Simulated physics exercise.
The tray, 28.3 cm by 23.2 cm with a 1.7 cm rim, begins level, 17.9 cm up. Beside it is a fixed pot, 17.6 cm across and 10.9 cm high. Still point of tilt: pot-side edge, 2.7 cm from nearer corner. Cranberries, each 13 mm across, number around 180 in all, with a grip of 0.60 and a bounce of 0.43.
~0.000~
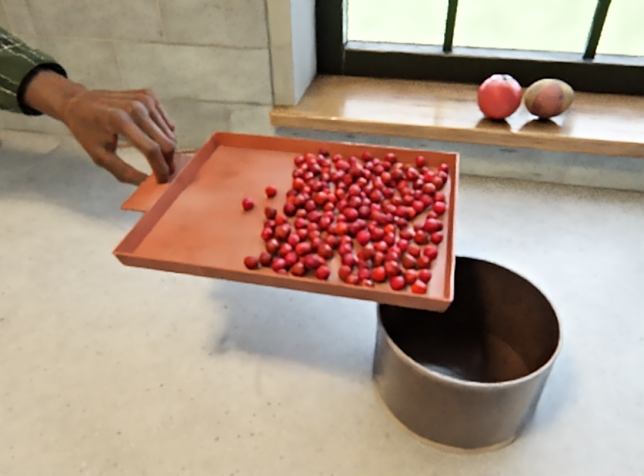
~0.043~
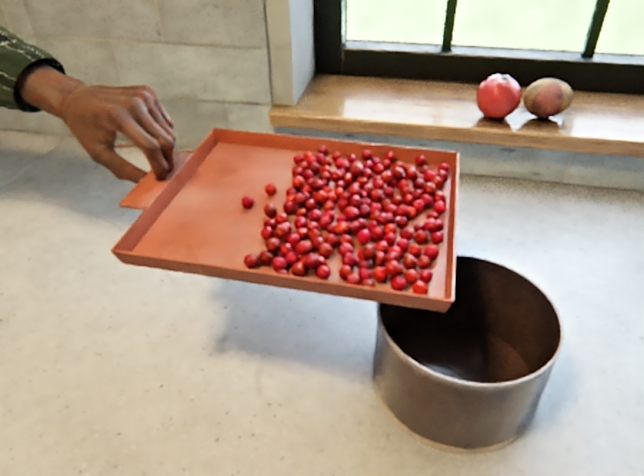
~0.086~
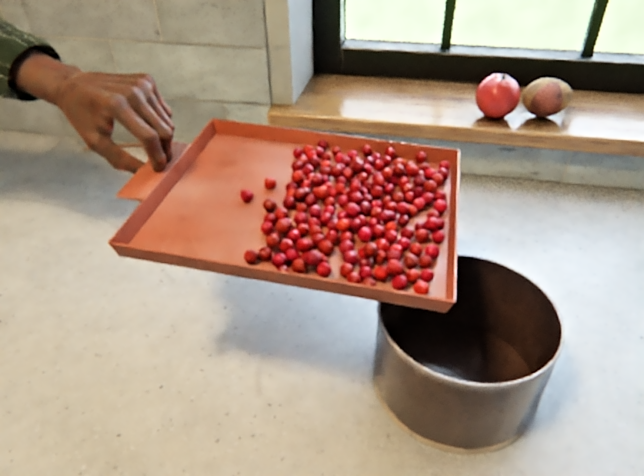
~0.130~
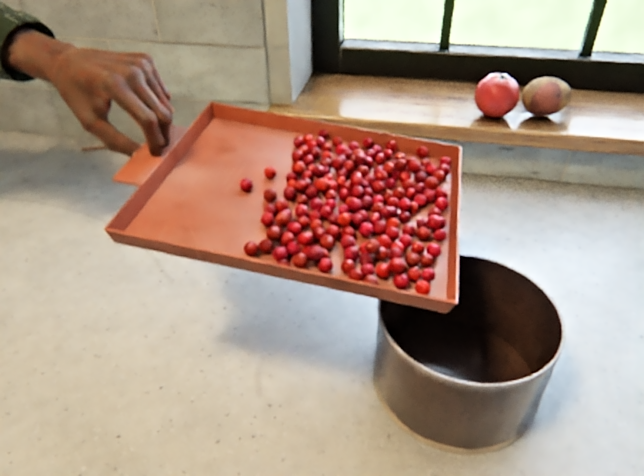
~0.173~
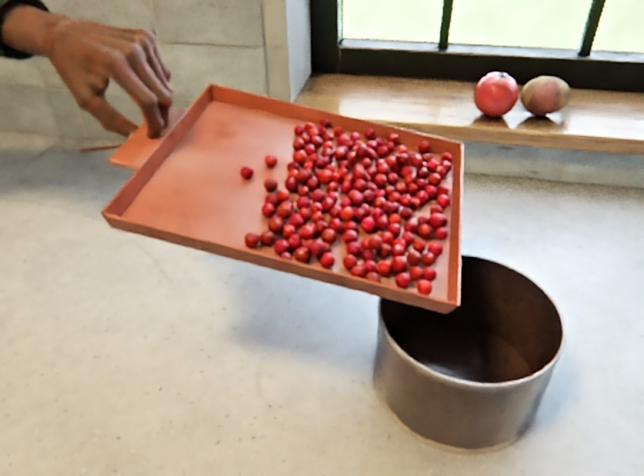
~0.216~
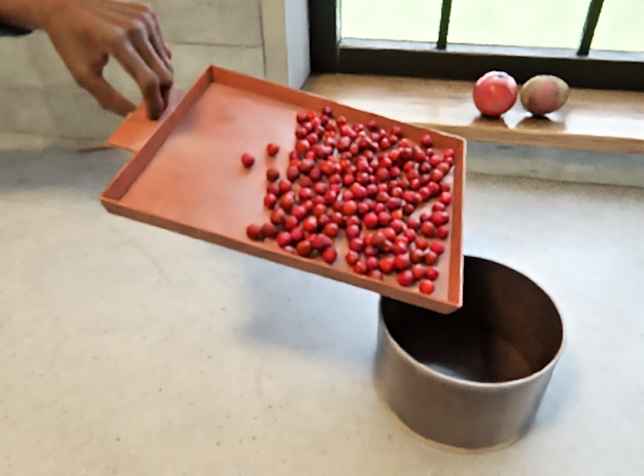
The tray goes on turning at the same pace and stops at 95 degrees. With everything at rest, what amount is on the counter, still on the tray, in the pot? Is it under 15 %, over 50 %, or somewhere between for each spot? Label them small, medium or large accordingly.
Counter - medium, tray - small, pot - large.
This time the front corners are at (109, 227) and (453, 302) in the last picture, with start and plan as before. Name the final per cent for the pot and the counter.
Final per cent - pot 25, counter 75.
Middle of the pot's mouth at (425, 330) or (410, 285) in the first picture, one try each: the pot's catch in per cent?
That gives roughly 35 per cent and then 0 per cent.
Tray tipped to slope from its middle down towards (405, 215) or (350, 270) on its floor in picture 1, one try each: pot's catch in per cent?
The share comes to roughly 60 in a hundred, then roughly 15 in a hundred.
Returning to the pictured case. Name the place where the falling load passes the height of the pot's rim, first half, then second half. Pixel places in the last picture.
(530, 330) first, (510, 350) later, roughly.
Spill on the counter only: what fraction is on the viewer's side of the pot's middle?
Share: Roughly 70 %.
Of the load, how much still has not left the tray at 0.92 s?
Roughly 95 per cent.
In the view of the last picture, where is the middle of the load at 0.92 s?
Approximately (476, 178) in the final picture.
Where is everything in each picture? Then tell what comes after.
The first picture shows tray tilt 0 degrees, front corners at (119, 250) and (446, 296); middle of the pieces at (355, 204); pot at (467, 311).
The second picture shows tray tilt 1 degrees, front corners at (118, 248) and (448, 296); middle of the pieces at (355, 202).
The third picture shows tray tilt 3 degrees, front corners at (115, 240) and (449, 297); middle of the pieces at (356, 199).
The fourth picture shows tray tilt 6 degrees, front corners at (112, 227) and (451, 298), lowest corner right front; middle of the pieces at (357, 193).
The fifth picture shows tray tilt 10 degrees, front corners at (109, 211) and (454, 299), lowest corner right front; middle of the pieces at (360, 186).
The sixth picture shows tray tilt 14 degrees, front corners at (107, 196) and (456, 300), lowest corner right front; middle of the pieces at (362, 180); pot at (470, 311). The tray's pace is about 90 degrees a second.
After 0.64 s, tilt 53 degrees; the tray holds 100 %, the pot 0 %.
After 0.92 s, tilt 79 degrees; the tray holds 95 %, the pot 0 %.
After 1.30 s, tilt 95 degrees; the tray holds 5 %, the pot 55 %.
At rest (2.3 s), counter 30 %, tray 0 %, pot 70 %.
